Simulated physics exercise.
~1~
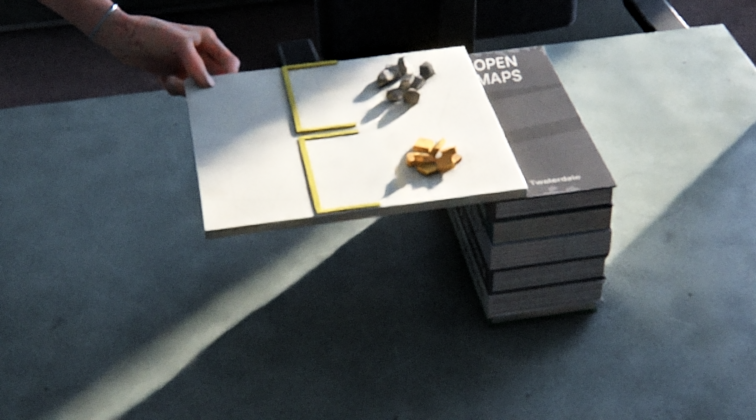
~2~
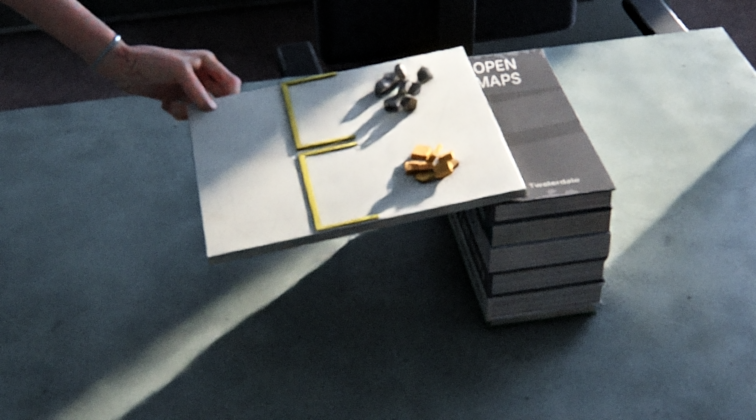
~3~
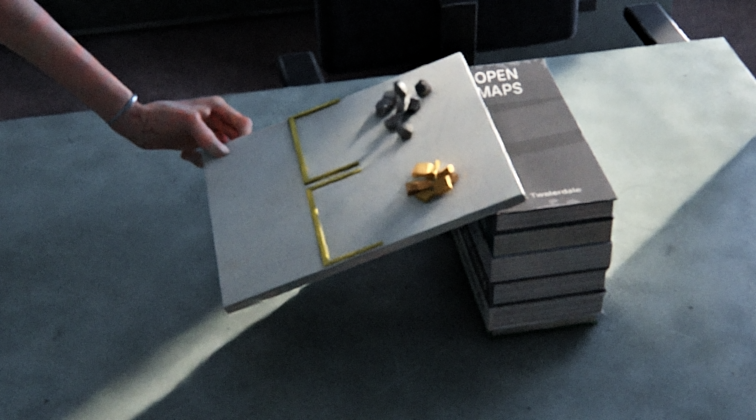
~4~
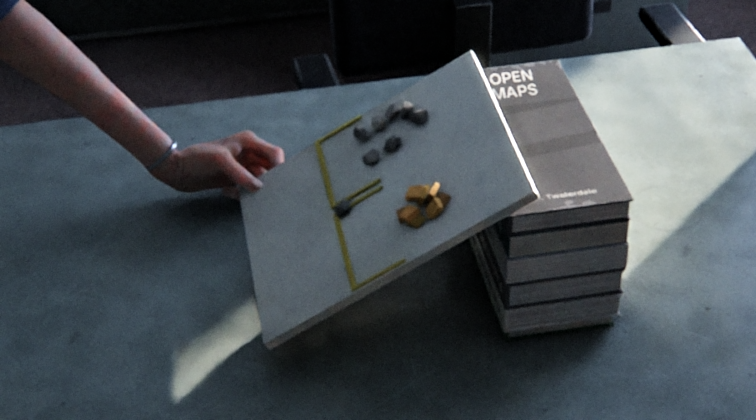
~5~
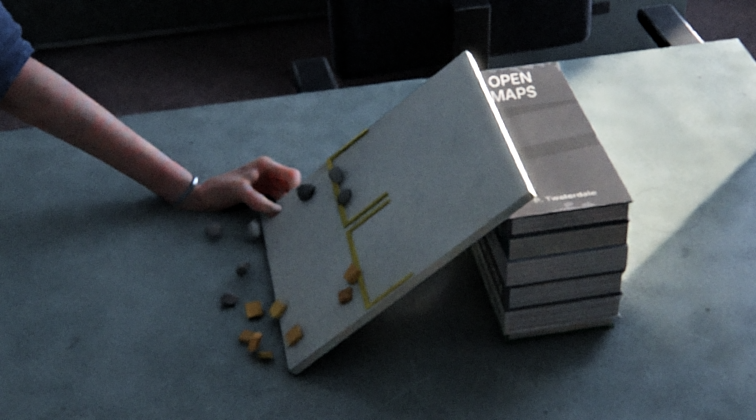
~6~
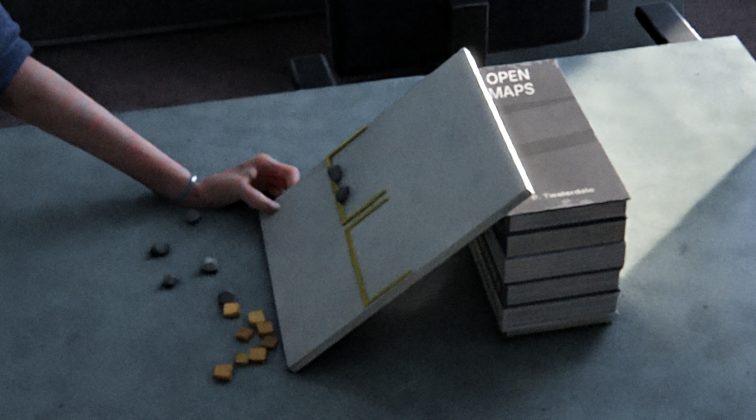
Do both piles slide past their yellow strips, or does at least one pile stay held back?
Both piles go past their strips. All the orange chunks end up on the table along with most of the dark stones, while a couple of dark ones stay on the board.
